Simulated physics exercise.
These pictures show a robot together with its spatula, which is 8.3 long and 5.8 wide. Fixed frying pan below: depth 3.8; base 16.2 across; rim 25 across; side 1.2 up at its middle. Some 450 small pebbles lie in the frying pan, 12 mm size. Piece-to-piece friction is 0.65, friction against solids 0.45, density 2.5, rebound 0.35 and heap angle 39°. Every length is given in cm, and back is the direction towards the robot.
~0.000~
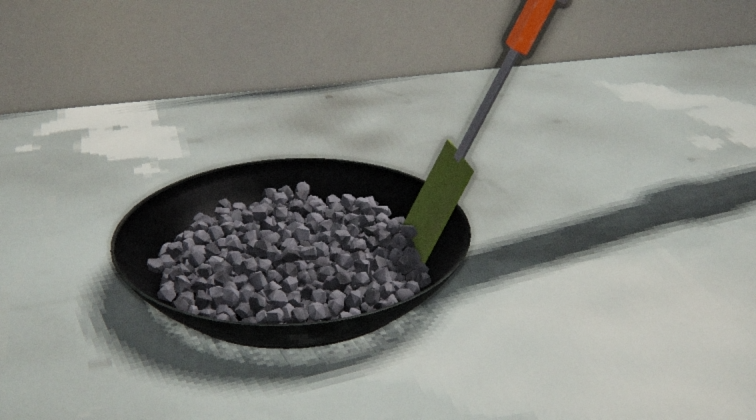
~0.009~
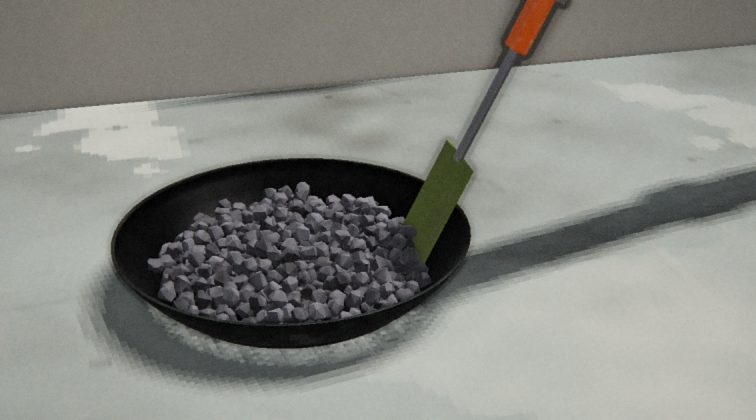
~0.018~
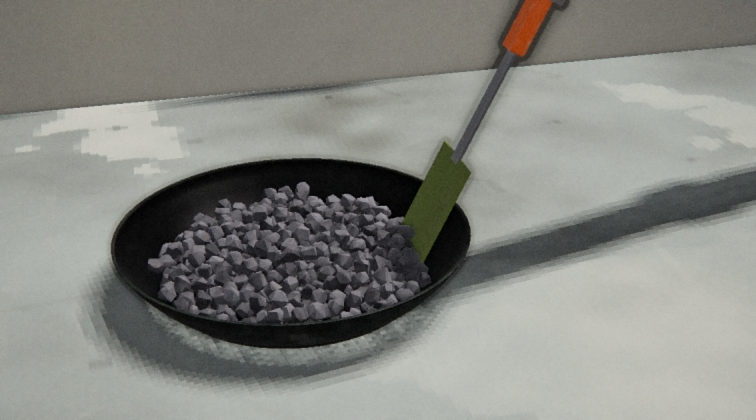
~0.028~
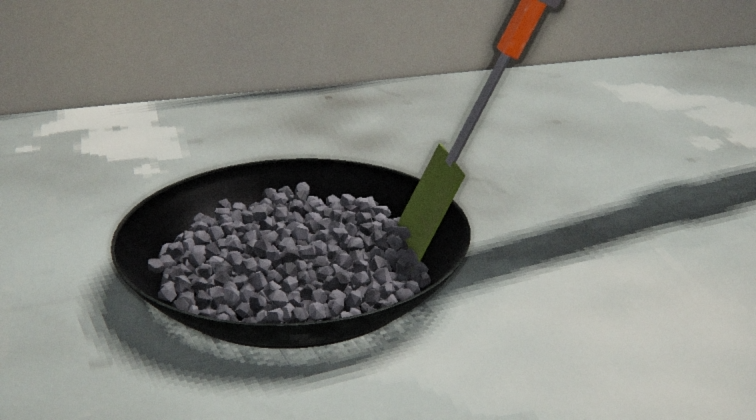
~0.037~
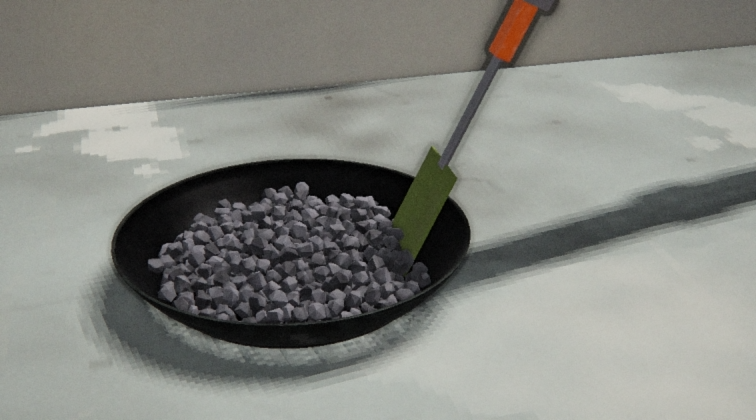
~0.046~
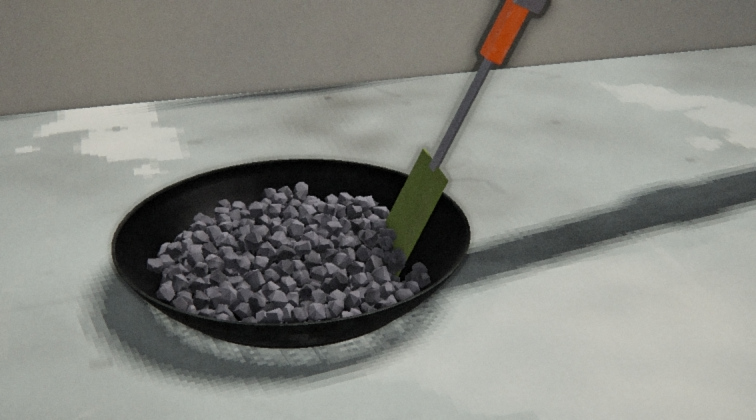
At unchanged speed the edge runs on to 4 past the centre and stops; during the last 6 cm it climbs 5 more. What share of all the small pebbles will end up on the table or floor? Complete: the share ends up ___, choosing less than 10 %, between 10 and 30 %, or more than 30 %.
The share ends up less than 10 %.
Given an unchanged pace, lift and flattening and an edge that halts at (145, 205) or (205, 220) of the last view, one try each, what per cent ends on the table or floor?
Around 25 per cent for the first try and 10 per cent for the second.
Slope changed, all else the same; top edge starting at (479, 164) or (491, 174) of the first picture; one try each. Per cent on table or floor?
About 5 and 5 per cent.
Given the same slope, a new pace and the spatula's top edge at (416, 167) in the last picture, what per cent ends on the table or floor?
15 %.
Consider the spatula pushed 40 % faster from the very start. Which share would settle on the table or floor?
Estimated result: Some 5 %.
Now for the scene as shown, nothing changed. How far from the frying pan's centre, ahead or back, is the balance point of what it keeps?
The balance point lies close to 3.5 cm ahead.
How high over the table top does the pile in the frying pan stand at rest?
Height at rest: Roughly 5.5 cm.
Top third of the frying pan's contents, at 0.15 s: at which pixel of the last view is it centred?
I'd put it close to (218, 247).
After 0.10 s, sloping 63°, highest piece 5 above the table; 453 in the frying pan.
After 0.15 s, sloping 63°, highest piece 6 above the table; 453 in the frying pan.
After 0.38 s, sloping 63°, highest piece 5 above the table; 433 in the frying pan, 17 on the table or floor, 3 on the blade or in flight.
After 1.43 s, sloping 63°, highest piece 5 above the table; 433 in the frying pan, 20 on the table or floor.
In the end, 433 in the frying pan, 20 on the table or floor. That is 4 % on the table or floor.
